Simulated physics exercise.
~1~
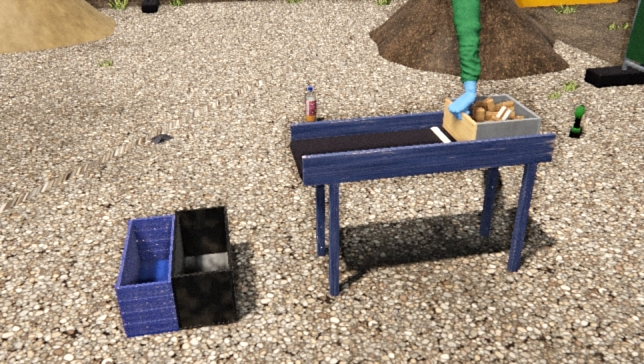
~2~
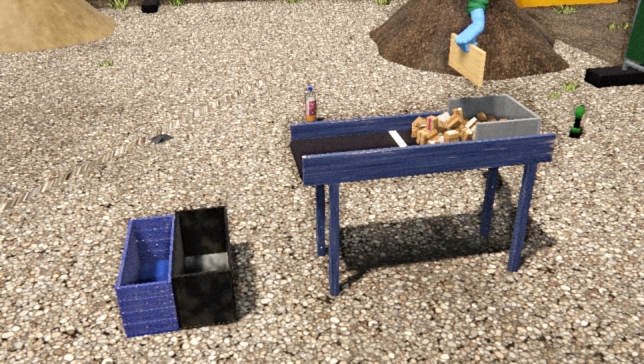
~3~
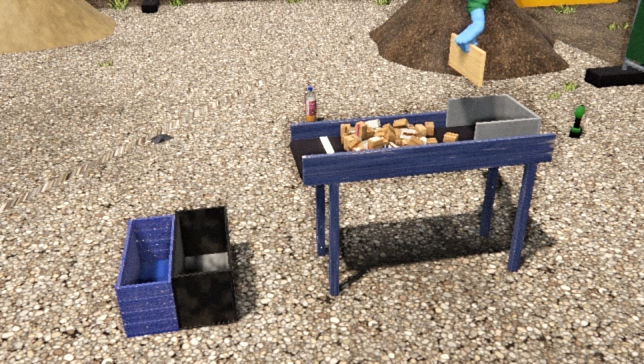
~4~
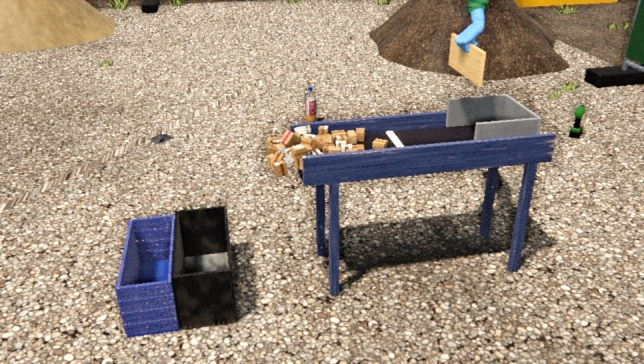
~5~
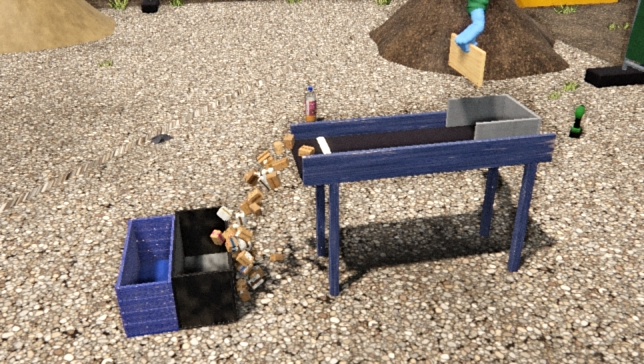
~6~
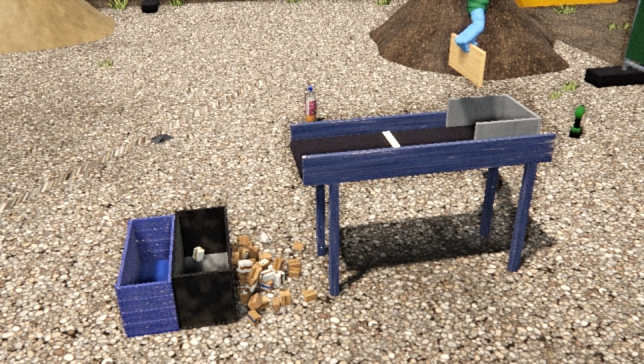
A heap of small tan and white parcels rode a dark belt leftward after a blue-gloved hand lifted the grey pen's gate, then tumbled off the end, mostly landing on the gravel just short of the black box, with only a few inside it.
